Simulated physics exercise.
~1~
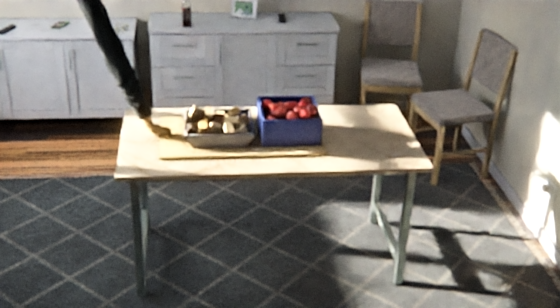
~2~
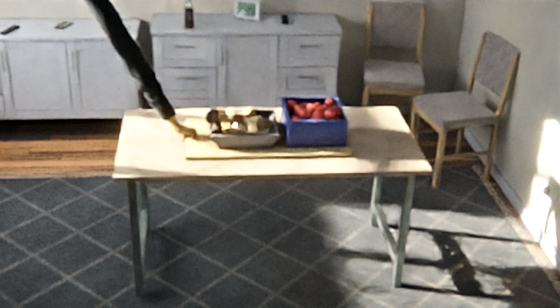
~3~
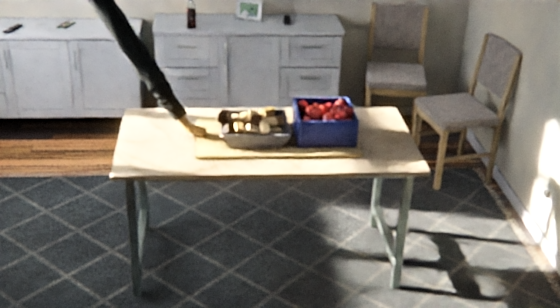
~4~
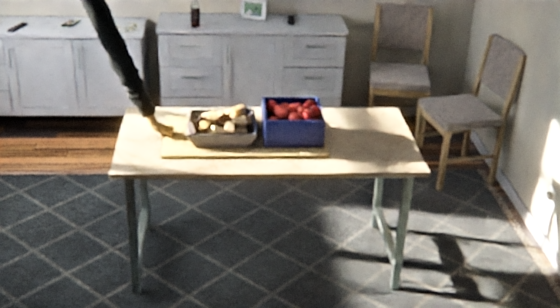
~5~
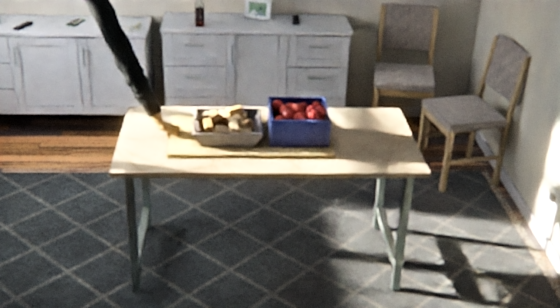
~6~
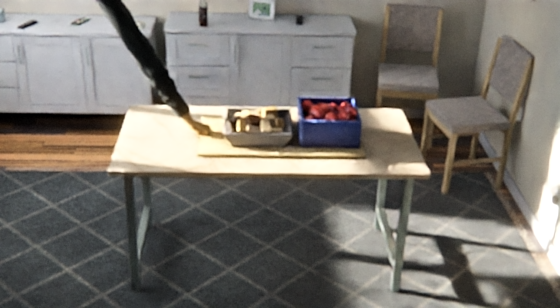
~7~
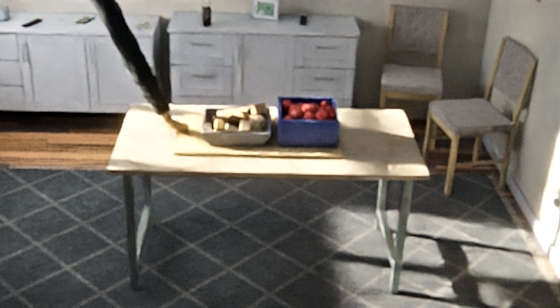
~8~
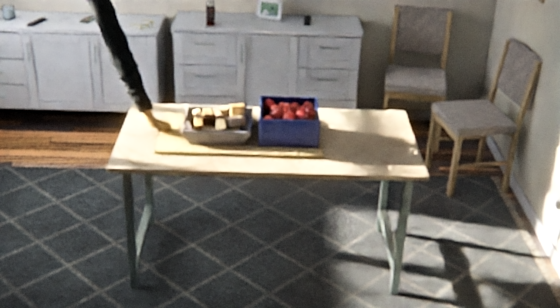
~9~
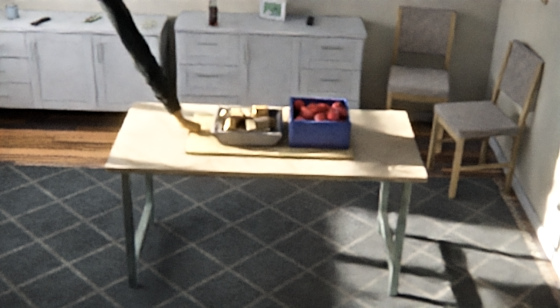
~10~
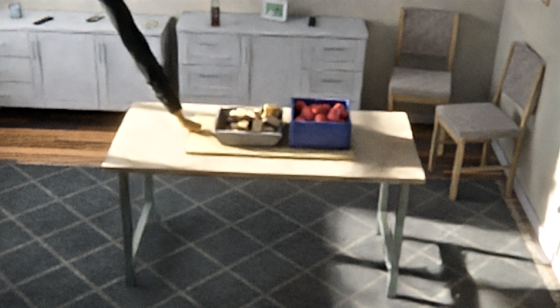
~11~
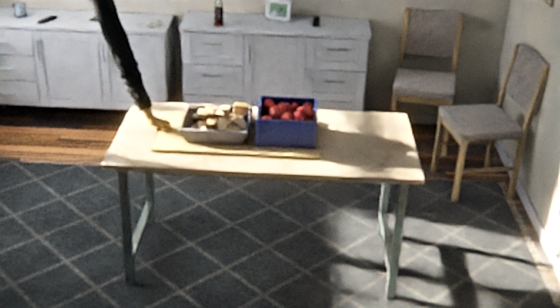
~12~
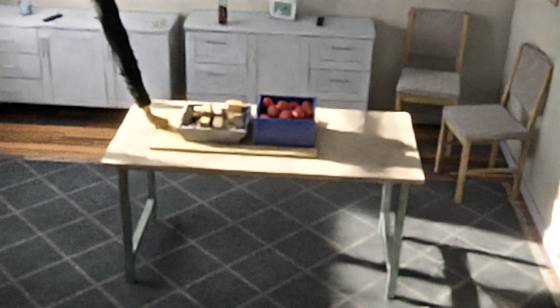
A board carrying a grey box of wooden blocks and a blue box of tomatoes slid right and back left several times on a table, with a dark arm at its left end, then stopped at the left with both boxes still full.
